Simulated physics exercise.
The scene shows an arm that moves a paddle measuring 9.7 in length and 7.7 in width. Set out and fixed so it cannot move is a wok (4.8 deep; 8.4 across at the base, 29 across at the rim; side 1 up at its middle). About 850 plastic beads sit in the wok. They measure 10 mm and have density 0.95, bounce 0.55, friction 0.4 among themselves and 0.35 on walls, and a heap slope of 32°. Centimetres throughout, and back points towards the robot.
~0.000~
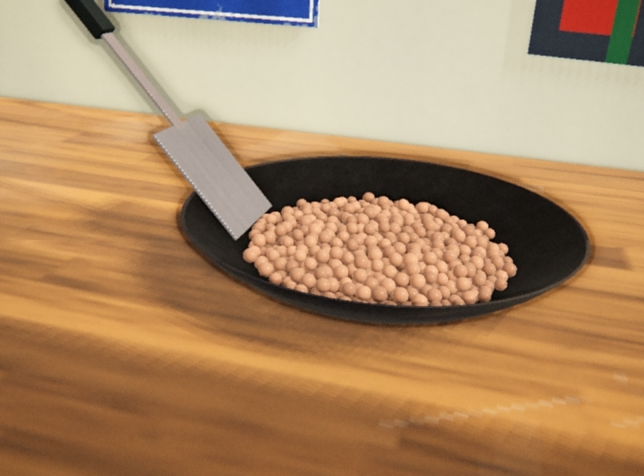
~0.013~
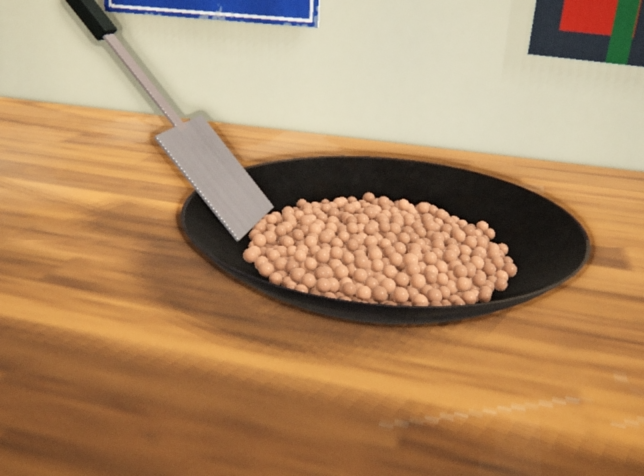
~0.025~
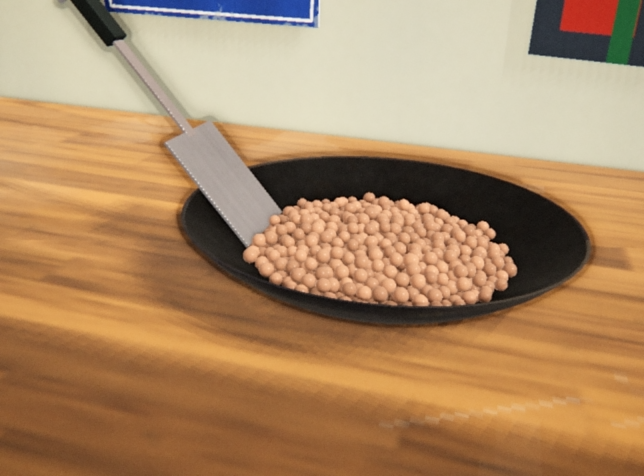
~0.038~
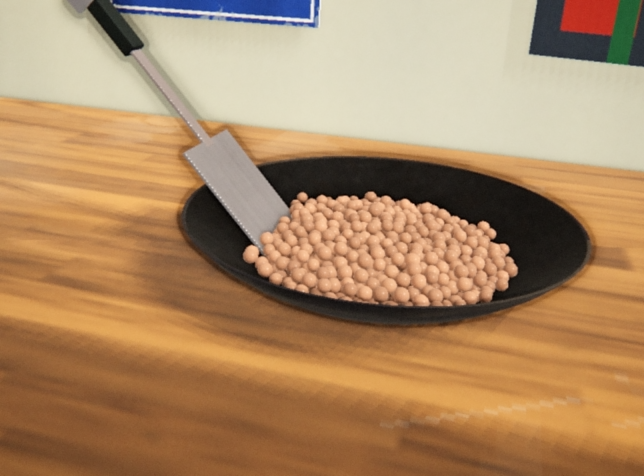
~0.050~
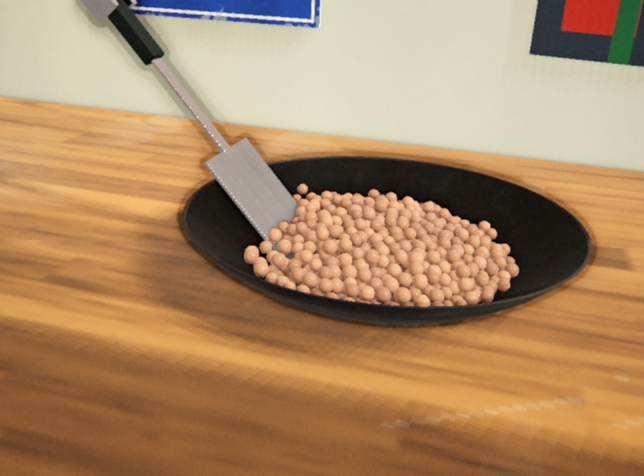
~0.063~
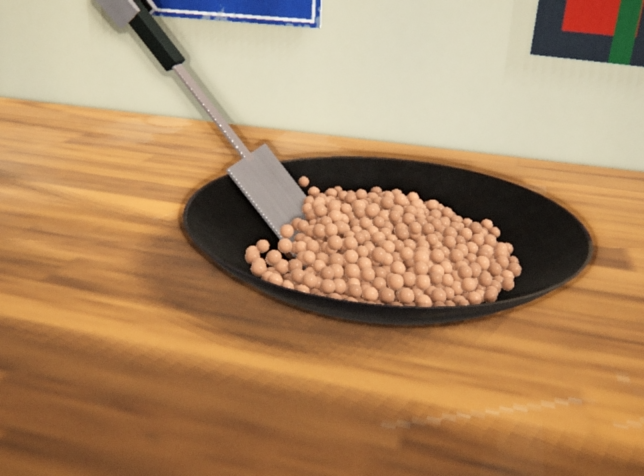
A metal paddle slides rightward into a heap of pinkish-brown beads in a black wok.
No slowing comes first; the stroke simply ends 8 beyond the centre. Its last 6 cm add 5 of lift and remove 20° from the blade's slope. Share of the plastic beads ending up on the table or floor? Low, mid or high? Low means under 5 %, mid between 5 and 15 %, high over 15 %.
High.
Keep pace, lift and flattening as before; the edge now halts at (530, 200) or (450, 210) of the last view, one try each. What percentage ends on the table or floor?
Close to 35 and close to 15 per cent, respectively.
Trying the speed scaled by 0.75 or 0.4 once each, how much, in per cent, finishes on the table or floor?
About 20 and 0 per cent.
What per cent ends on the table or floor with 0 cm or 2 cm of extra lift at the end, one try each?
You'd get some 15 per cent with the first setting and some 25 per cent with the second.
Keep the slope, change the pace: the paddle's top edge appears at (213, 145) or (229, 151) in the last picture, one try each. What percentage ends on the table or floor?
First try about 10 %, second try about 15 %.
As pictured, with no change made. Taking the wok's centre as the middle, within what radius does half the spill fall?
Close to 54 cm from the centre.
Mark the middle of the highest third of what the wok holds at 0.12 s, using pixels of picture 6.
Near pixel (425, 227).
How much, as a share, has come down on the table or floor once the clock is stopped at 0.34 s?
My estimate is roughly 10 %.
After 0.09 s, sloping 48°, highest piece 6 above the table; 851 in the wok.
After 0.12 s, sloping 43°, highest piece 7 above the table; 851 in the wok.
After 0.34 s, sloping 28°, highest piece 15 above the table; 643 in the wok, 76 on the table or floor, 132 on the blade or in flight.
After 1.39 s, sloping 28°, highest piece 5 above the table; 642 in the wok, 209 on the table or floor.
In the end, 642 in the wok, 209 on the table or floor. That is 25 % on the table or floor.
